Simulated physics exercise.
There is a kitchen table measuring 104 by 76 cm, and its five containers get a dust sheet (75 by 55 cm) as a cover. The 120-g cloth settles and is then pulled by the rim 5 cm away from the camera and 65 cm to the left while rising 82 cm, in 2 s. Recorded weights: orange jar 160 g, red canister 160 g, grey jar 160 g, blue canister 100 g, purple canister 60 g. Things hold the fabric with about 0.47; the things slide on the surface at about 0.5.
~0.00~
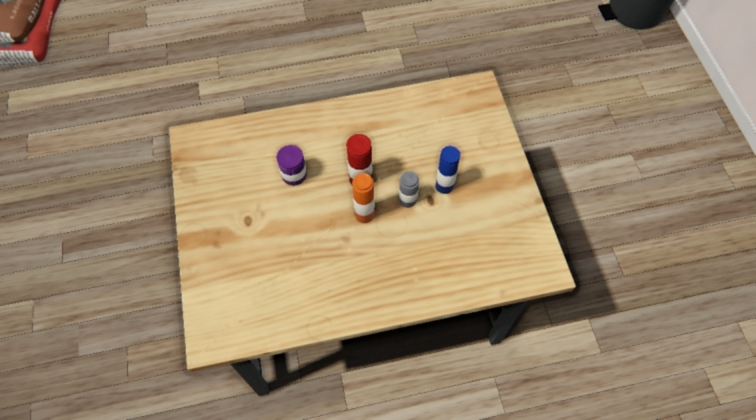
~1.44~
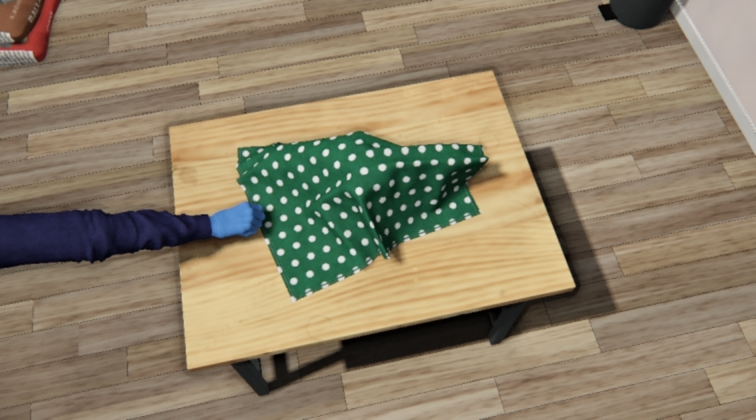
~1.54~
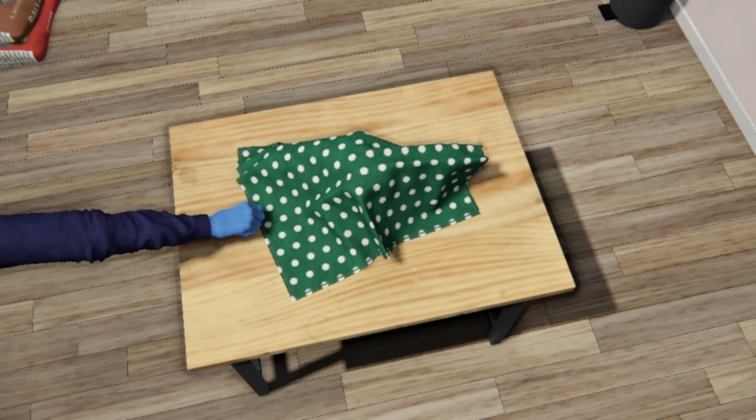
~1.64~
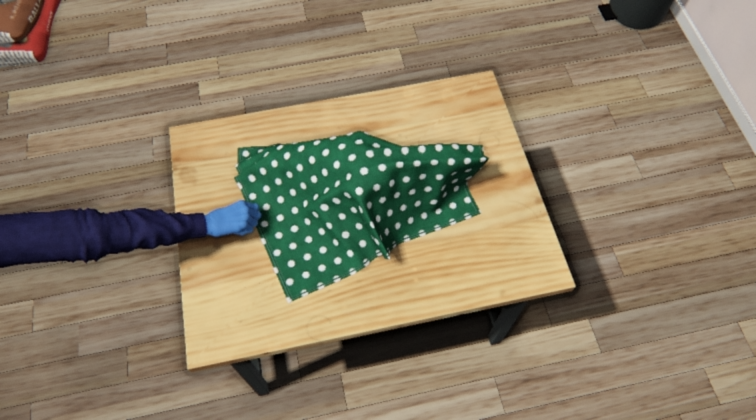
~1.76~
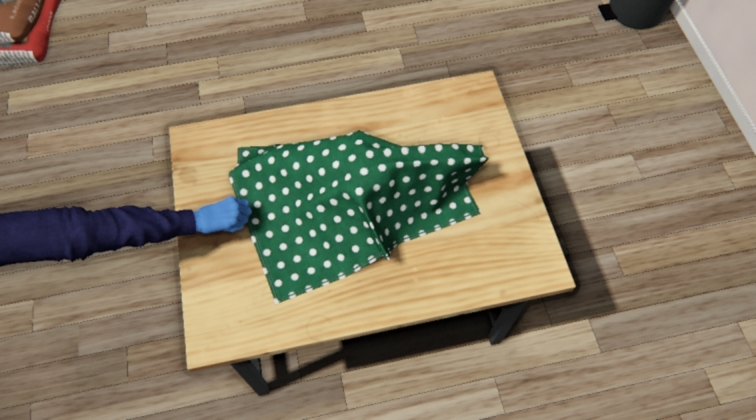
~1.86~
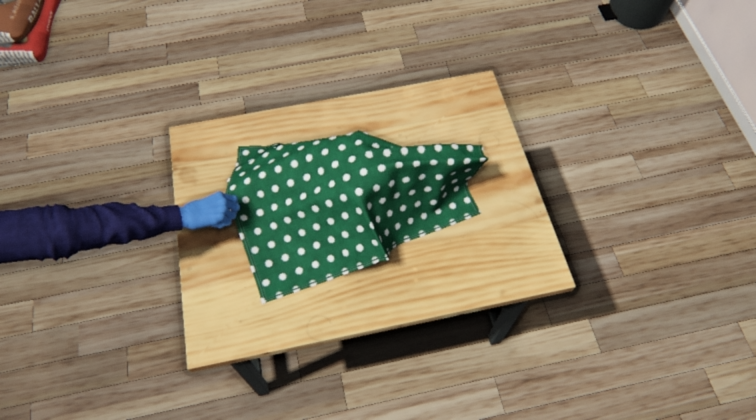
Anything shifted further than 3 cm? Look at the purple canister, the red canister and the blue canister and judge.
My prediction: Most likely the purple canister gets dislodged; most likely the red canister gets dislodged; most likely the blue canister stays anchored.
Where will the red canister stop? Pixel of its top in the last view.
It comes to rest close to (289, 193).
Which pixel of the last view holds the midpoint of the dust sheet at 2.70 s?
The midpoint is close to pixel (173, 164).
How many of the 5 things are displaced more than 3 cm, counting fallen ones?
The total comes out at 3.
After 2.3 s, middle of the dust sheet at (294, 162); red canister 3 cm off its start, orange jar 7 cm off its start.
After 2.7 s, middle of the dust sheet at (173, 164); red canister on its side, 19 cm off its start, purple canister 6 cm off its start, orange jar on its side, 20 cm off its start.
After 3.1 s, middle of the dust sheet at (10, 169); purple canister on its side, 23 cm off its start at (213, 176), red canister on its side, 21 cm off its start at (289, 193), orange jar on its side, 22 cm off its start at (290, 193).
After 3.5 s, middle of the dust sheet at a place out of view; purple canister on its side, 33 cm off its start, red canister on its side, 21 cm off its start, orange jar on its side, 22 cm off its start.
After 4.3 s, middle of the dust sheet at a place out of view; purple canister over the edge, red canister on its side, 21 cm off its start at (289, 193), blue canister 1 cm off its start at (450, 156), orange jar on its side, 22 cm off its start at (291, 193).
